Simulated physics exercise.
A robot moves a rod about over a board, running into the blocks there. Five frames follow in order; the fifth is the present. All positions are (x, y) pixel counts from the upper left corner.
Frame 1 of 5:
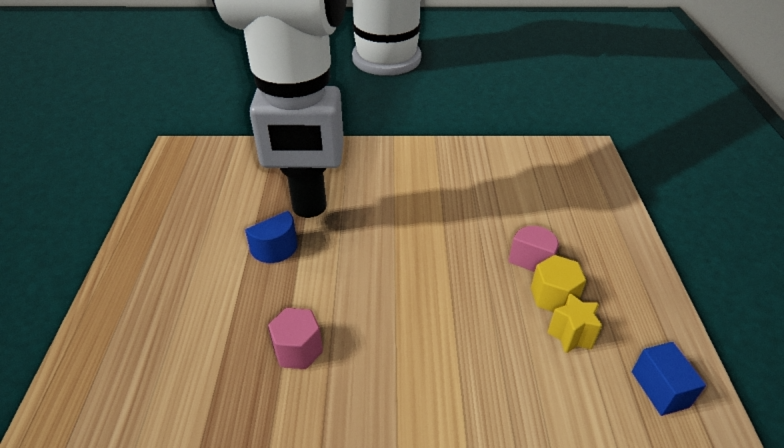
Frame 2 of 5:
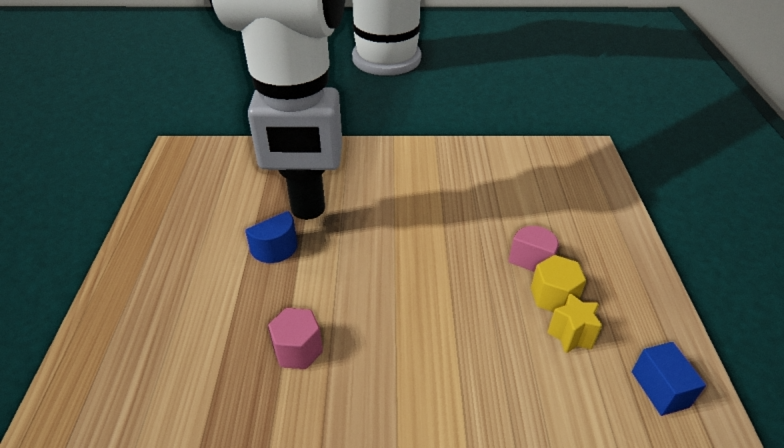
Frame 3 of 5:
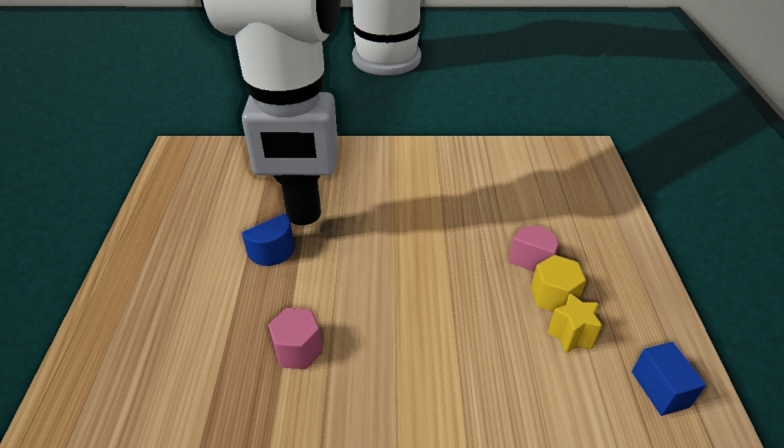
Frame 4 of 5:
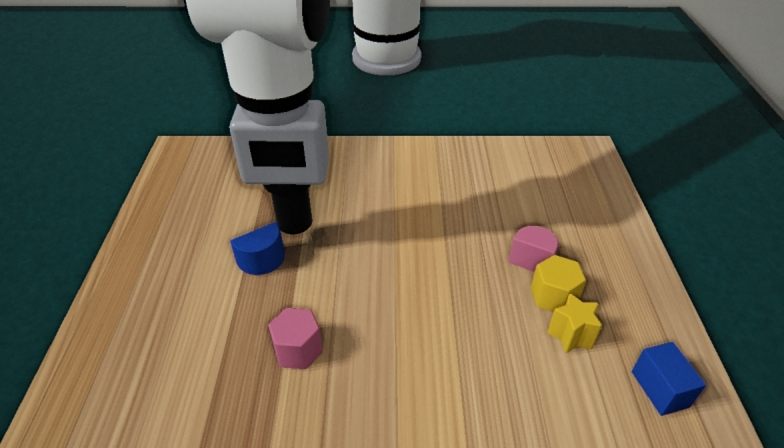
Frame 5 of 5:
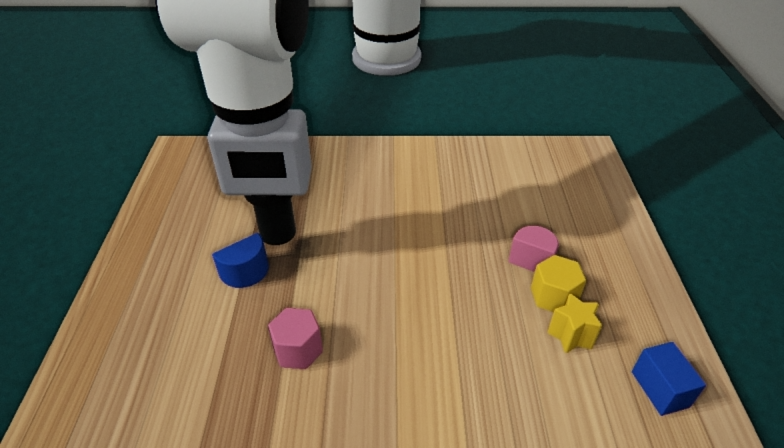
In the video, a robot arm holds a black rod over a wooden board with scattered pink, yellow and blue blocks, staying nearly still at first, then pushing the blue half-round block a short way left and toward the viewer.
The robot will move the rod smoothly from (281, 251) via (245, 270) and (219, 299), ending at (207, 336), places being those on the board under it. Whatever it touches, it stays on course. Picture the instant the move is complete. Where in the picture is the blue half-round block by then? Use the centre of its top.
The top centre is at (151, 341).
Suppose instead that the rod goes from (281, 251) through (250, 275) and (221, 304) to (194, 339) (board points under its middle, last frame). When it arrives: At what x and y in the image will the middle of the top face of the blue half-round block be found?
Near (131, 337).
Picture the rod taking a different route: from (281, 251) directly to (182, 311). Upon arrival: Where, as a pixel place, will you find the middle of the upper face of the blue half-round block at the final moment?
Just about (152, 323).
What follows on the original path. One third of the way, rod at (240, 253); blue half-round block at (207, 274), turned 20° anticlockwise.
Two thirds of the way, rod at (212, 283); blue half-round block at (175, 308), turned 20° anticlockwise.
At the end, rod at (201, 318); blue half-round block at (151, 341); pink six-sided block unmoved.
